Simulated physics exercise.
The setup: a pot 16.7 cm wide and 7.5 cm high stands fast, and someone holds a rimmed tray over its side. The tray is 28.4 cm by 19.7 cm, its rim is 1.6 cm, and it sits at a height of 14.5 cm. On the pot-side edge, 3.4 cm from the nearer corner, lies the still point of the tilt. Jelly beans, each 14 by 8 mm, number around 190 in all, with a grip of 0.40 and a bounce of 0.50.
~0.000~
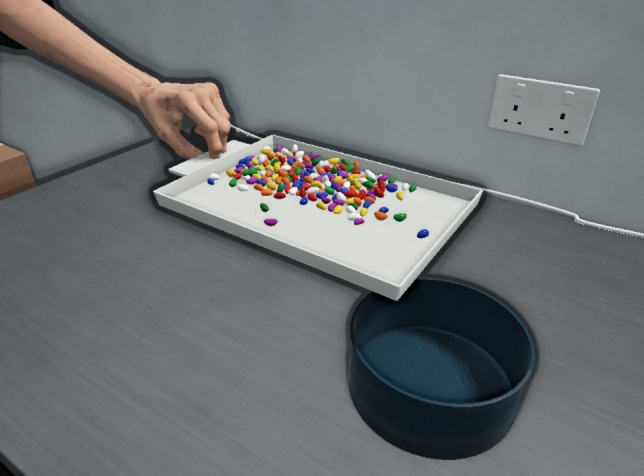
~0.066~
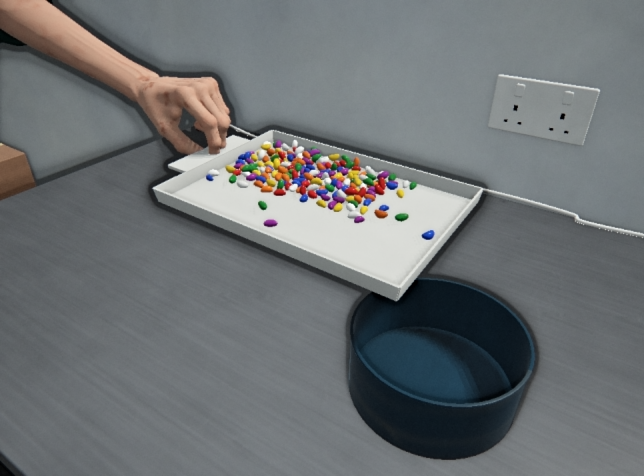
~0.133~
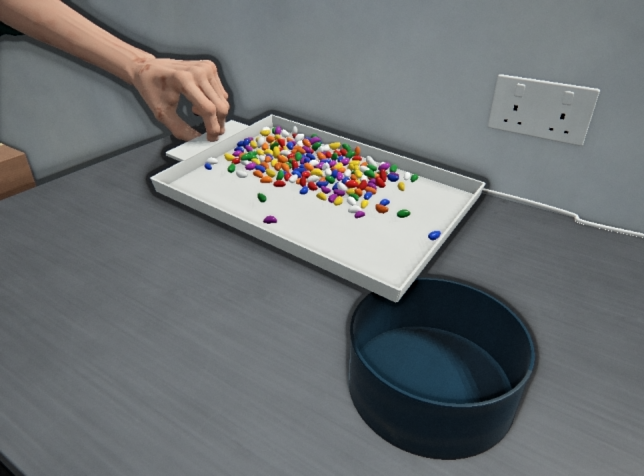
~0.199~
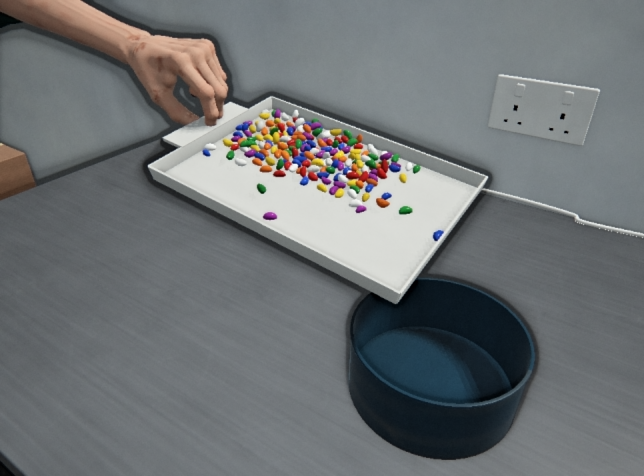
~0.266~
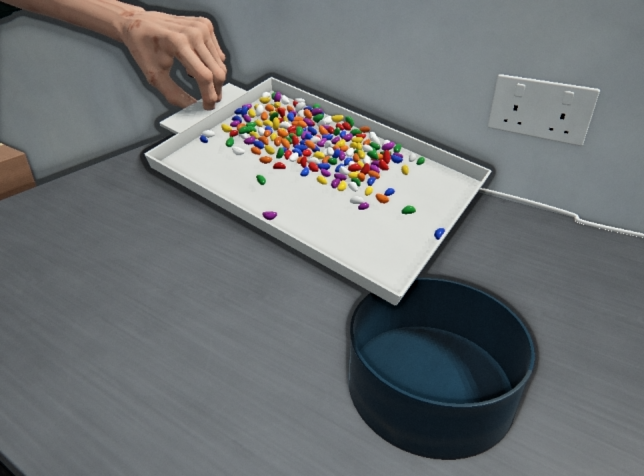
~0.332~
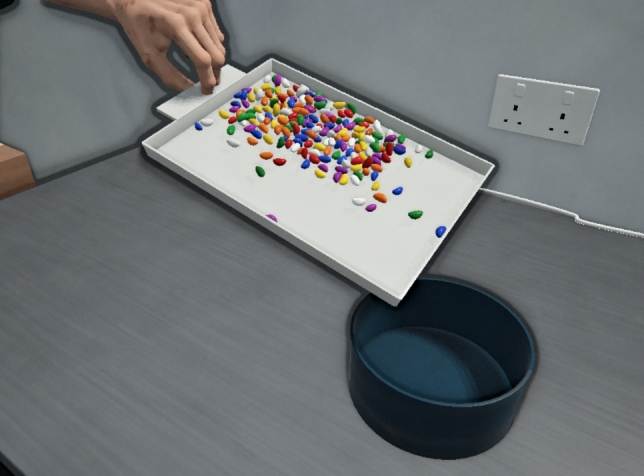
A white rimmed tray scattered with multicoloured jelly beans is held by a hand reaching in from the upper left, its near right corner above a dark blue round pot. Seen from slightly above, the grey worktop meets a grey wall with a white double socket at right. The hand raises the tray's left side, slowly then faster, tilting it rightward as the beans shift slightly, while the camera stays still.
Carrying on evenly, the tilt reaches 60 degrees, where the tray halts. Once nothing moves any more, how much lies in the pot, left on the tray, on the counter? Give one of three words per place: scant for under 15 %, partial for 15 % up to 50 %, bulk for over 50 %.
At the end, pot: A reasonable amount. Left on the tray: A reasonable amount. Counter: A reasonable amount.
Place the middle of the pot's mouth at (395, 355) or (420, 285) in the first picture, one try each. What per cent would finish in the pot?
Roughly 65 and 0 percent.
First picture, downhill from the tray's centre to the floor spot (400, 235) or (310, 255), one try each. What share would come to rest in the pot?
First try: Around 30 percent; second try: Around 5 percent.
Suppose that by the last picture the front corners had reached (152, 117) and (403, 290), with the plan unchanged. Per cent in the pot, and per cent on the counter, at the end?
You'd end with pot at 40 and counter at 15.
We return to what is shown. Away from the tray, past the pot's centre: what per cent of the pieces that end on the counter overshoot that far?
Some 70 per cent of the spill lies beyond the centre.
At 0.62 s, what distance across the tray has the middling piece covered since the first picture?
By then it sits near 6 cm from where it began.
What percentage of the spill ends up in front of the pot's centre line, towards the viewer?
Share: Roughly 100 %.
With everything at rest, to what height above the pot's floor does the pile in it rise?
Height: Approx. 1.5 cm.
After 0.62 s, tilt 39 degrees; the tray holds 100 %, the pot 0 %.
After 0.82 s, tilt 53 degrees; the tray holds 95 %, the pot 0 %.
Then, at 1.13 s, tilt 60 degrees; the tray holds 45 %, the pot 15 %.
At rest (2.4 s), pot 25 %, tray 35 %, counter 40 %.
